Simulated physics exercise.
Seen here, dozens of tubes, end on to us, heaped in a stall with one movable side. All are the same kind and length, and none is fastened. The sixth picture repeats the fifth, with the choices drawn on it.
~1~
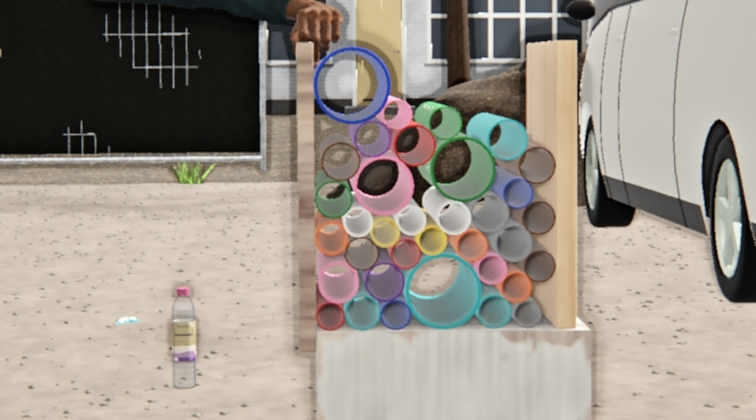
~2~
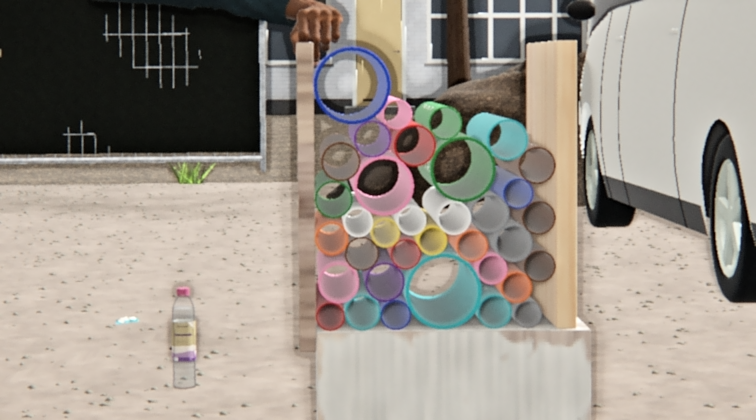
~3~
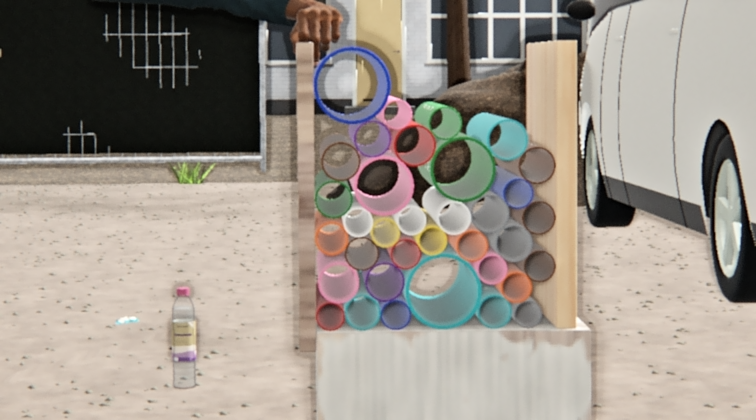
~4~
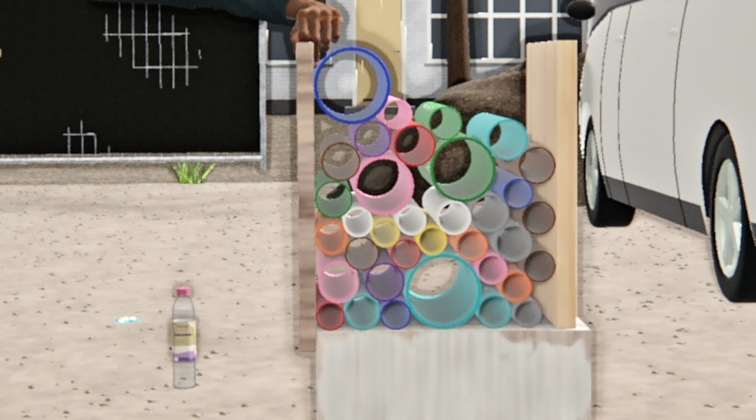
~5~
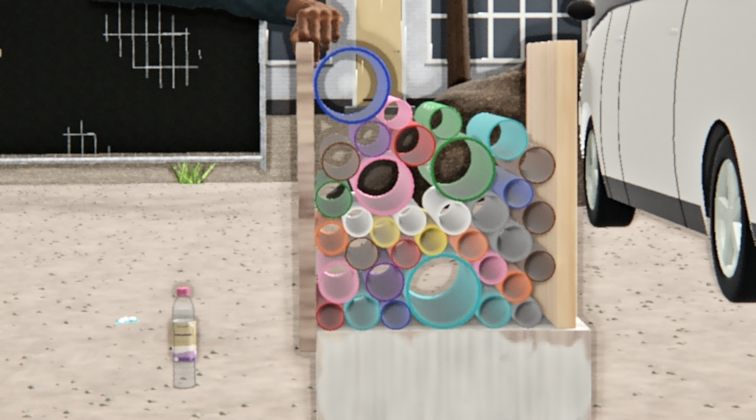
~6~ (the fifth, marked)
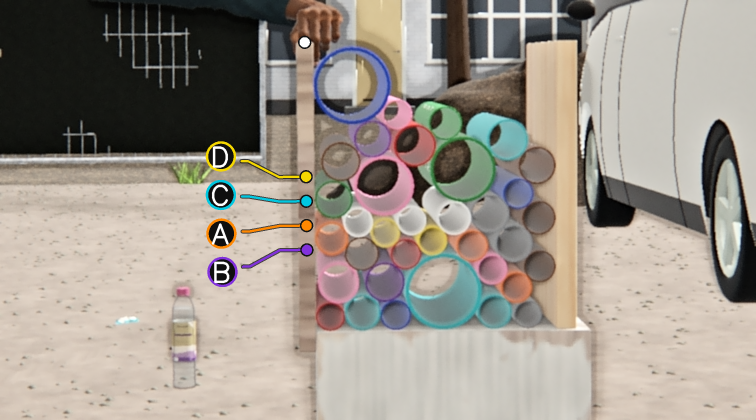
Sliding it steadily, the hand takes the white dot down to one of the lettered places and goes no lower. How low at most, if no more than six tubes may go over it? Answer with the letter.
The answer is mark B.
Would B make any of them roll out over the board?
Yes, at B.
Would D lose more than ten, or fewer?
At D, fewer than ten.
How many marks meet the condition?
Four of the four.
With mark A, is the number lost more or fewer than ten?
At A, fewer than ten.
On the copy, A at (307, 226); B at (307, 250); C at (306, 202); D at (306, 177); the white dot at (305, 42).
On B. First, top of the board (314, 130).
Then, top of the board (315, 225).
Finally, top of the board (315, 249), five out over the board.
By contrast, A two out over the board; C two out over the board; D one out over the board.
